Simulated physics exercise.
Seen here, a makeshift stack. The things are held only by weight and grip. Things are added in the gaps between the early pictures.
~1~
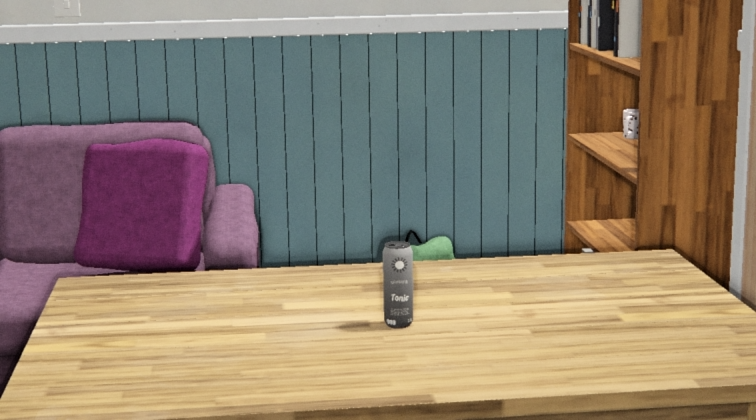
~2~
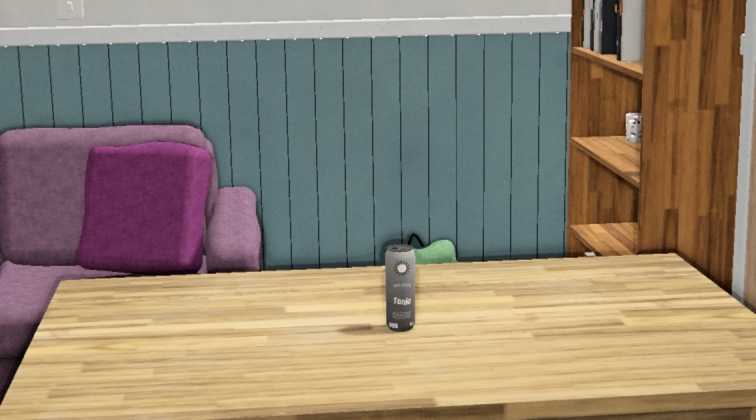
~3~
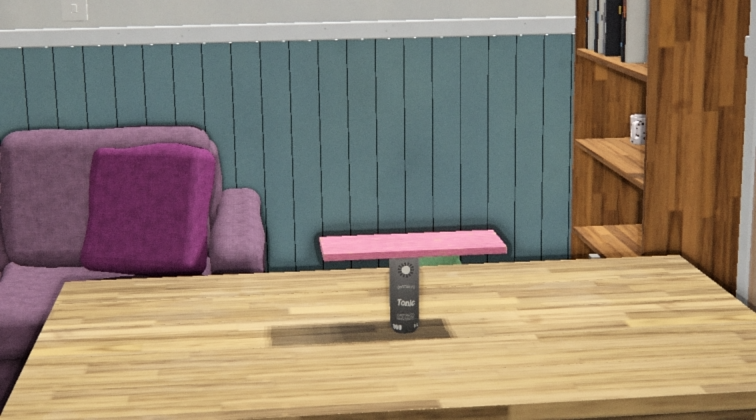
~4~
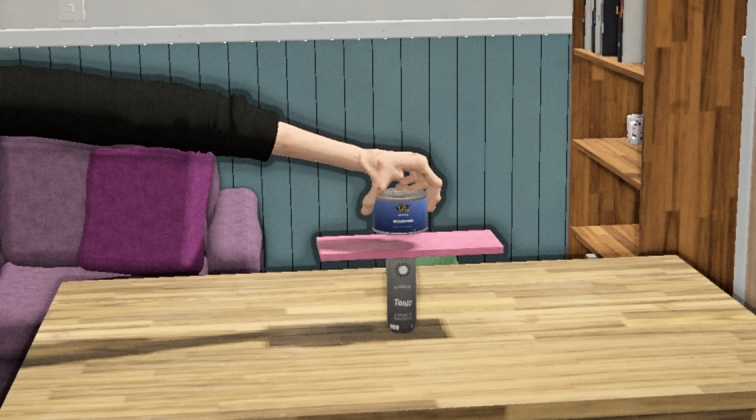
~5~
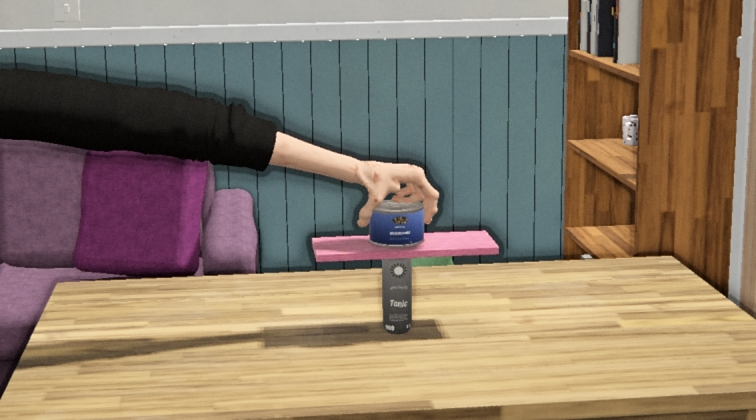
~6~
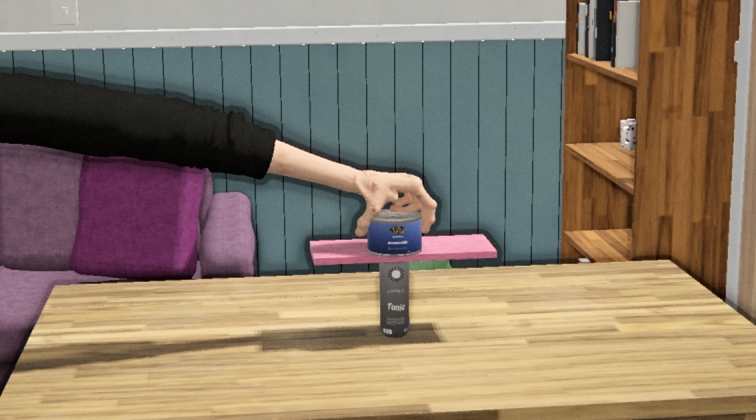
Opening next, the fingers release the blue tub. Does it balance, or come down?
It will stay intact.
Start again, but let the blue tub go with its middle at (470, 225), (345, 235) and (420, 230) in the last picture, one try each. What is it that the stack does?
Try 1: Topples; try 2: Stands; try 3: Stands.
Then, 0.40 s later than the last frame, all is still.
Then, 1.10 s later than the last frame, blue tub resting near (394, 233).
When it is over, all 3 as before. End places, in pixels of the last picture, blue tub near (394, 233). The stack stays up.
